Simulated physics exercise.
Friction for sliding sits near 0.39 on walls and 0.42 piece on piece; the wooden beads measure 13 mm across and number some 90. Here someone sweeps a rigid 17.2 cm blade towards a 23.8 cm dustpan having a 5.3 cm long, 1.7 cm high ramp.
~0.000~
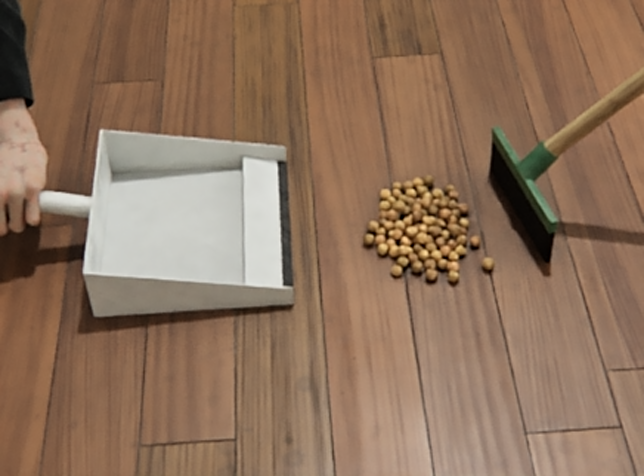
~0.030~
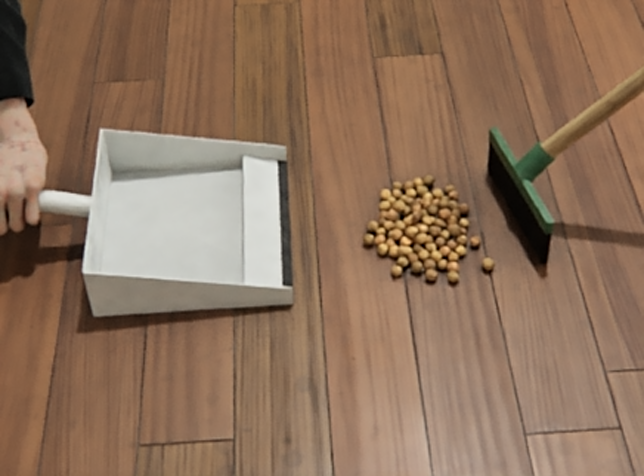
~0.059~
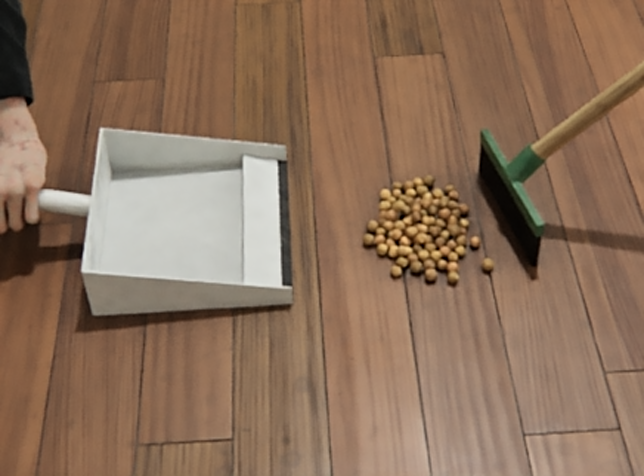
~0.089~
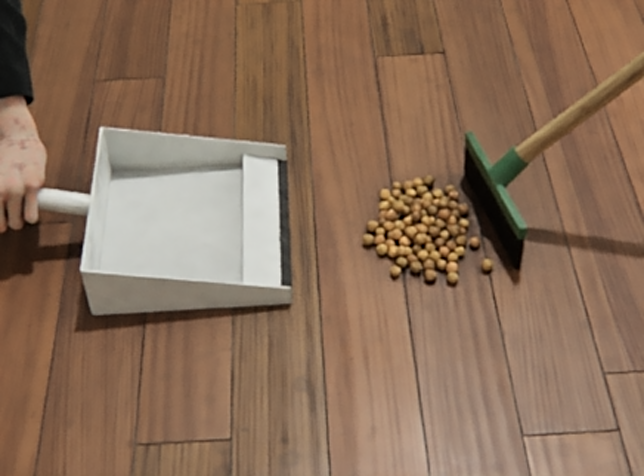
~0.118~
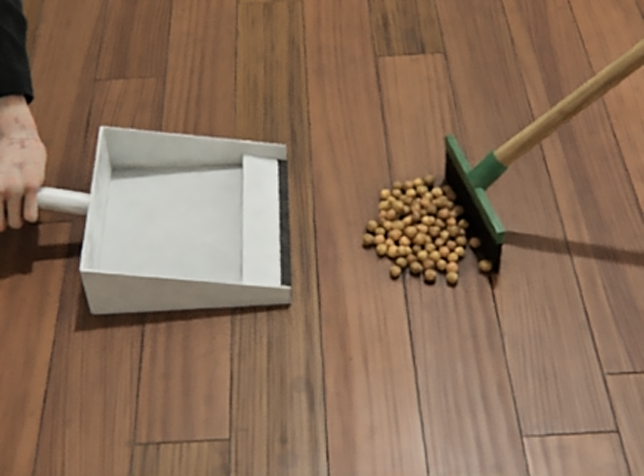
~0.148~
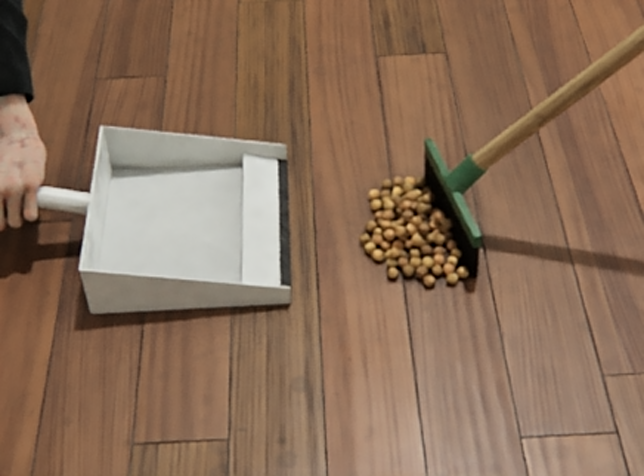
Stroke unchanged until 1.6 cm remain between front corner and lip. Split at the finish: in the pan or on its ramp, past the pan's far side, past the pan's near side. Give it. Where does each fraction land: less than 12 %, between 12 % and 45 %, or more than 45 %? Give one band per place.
In the end pan: A moderate fraction, far side: A tiny fraction, near side: A moderate fraction.
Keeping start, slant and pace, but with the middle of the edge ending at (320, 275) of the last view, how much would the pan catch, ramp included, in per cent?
Roughly 35 percent.
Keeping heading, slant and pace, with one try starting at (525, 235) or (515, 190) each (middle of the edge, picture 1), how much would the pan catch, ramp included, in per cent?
About 35 and 35 per cent.
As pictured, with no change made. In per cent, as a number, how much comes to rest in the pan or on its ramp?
Some 35 %.
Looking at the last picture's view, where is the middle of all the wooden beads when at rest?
Centre at rest, approx.: (286, 261) px.
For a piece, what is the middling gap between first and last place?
That distance is close to 18 cm.
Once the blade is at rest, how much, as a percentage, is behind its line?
Roughly 5 per cent of it.
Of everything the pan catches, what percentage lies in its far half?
I'd put it at around 20 per cent.
After 0.25 s, middle of the blade 10 cm from the lip; 0 % over the lip, far side 0 %, near side 5 %.
After 0.32 s, middle of the blade 5 cm from the lip; 10 % over the lip, far side 0 %, near side 10 %.
Then, at 0.53 s, middle of the blade 3 cm from the lip; 50 % over the lip, far side 0 %, near side 15 %.
By 1.4 s all is still; pan 35 %, far side 0 %, near side 15 %, in front of the lip or behind the blade 45 %.
